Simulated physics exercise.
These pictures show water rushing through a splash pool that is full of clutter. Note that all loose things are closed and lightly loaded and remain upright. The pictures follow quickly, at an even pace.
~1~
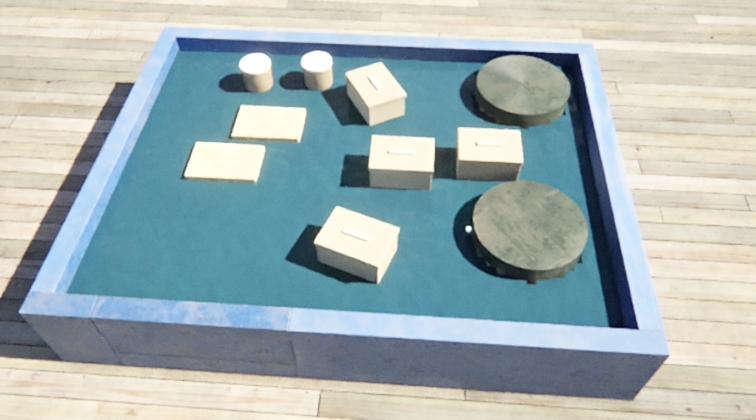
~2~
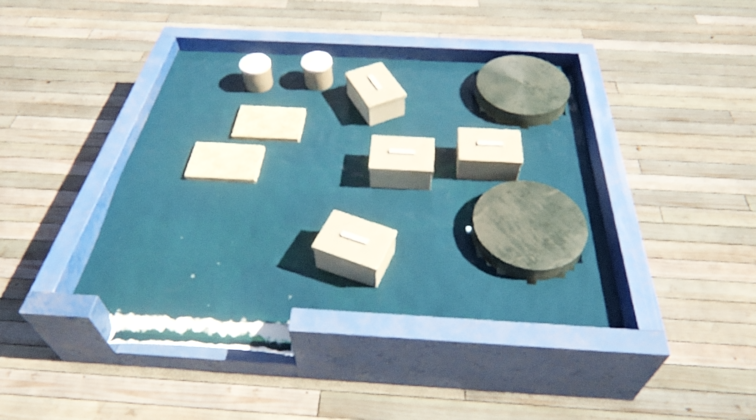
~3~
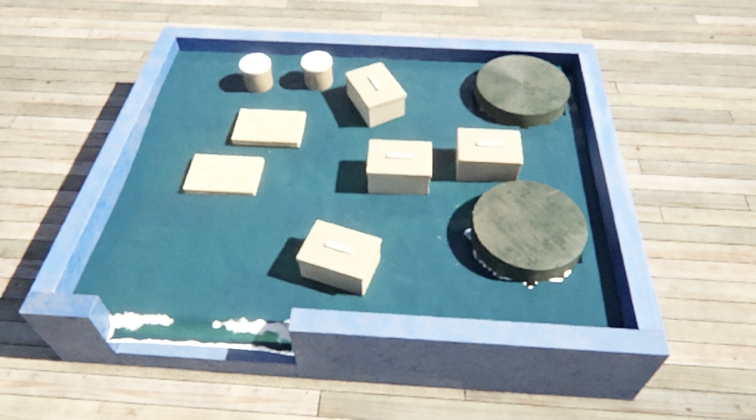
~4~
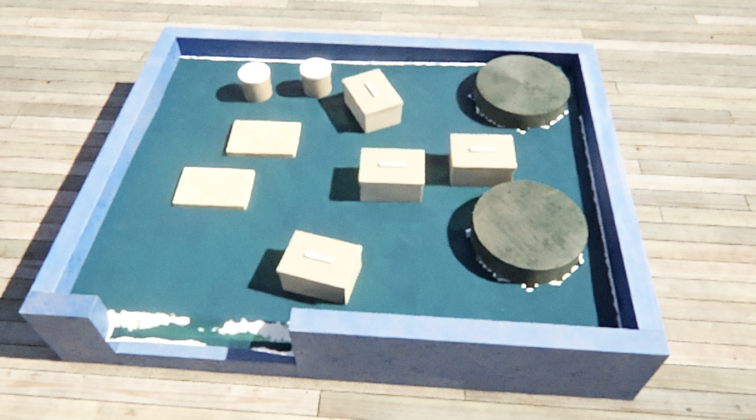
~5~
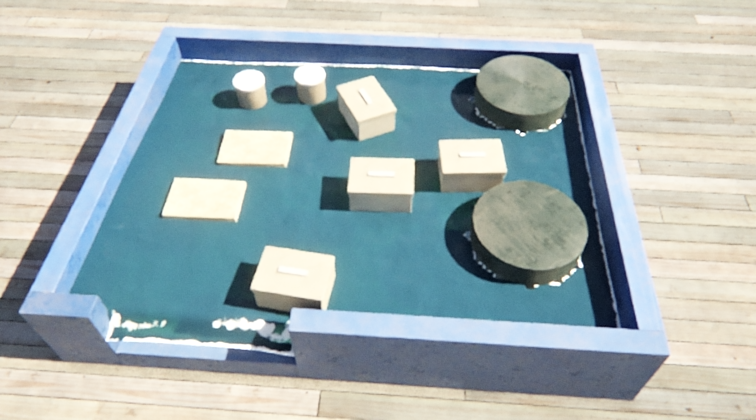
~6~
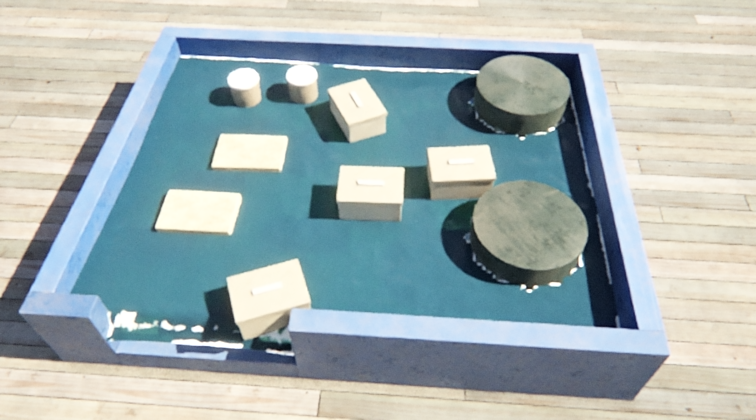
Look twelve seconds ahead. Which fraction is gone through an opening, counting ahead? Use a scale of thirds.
On that scale, between one and two thirds.
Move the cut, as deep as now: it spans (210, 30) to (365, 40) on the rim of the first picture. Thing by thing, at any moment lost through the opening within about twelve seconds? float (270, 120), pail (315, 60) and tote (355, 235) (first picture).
The three give escape, escape and no escape, in that order.
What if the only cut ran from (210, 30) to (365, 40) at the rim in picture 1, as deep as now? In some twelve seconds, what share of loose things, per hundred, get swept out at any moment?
My figure is 80 %.
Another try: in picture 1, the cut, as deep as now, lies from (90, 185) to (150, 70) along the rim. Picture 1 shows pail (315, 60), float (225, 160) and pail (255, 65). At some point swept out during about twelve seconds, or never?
Ordered result: Exited / exited / exited.
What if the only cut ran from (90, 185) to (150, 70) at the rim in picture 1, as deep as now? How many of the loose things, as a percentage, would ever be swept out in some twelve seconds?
By my count, 50 percent.
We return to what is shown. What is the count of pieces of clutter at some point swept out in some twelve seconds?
I make it 4 of them.
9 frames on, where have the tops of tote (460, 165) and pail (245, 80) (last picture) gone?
Approximately (416, 189), then (232, 101).
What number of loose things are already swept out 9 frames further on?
That comes to 2.
A moment on, 1 of 8 are out; 7 afloat.
Next, 2 of 8 are out; 6 afloat.
Later, 2 of 8 are out; 6 afloat.
In the end, 4 of 8 are out; 4 afloat.
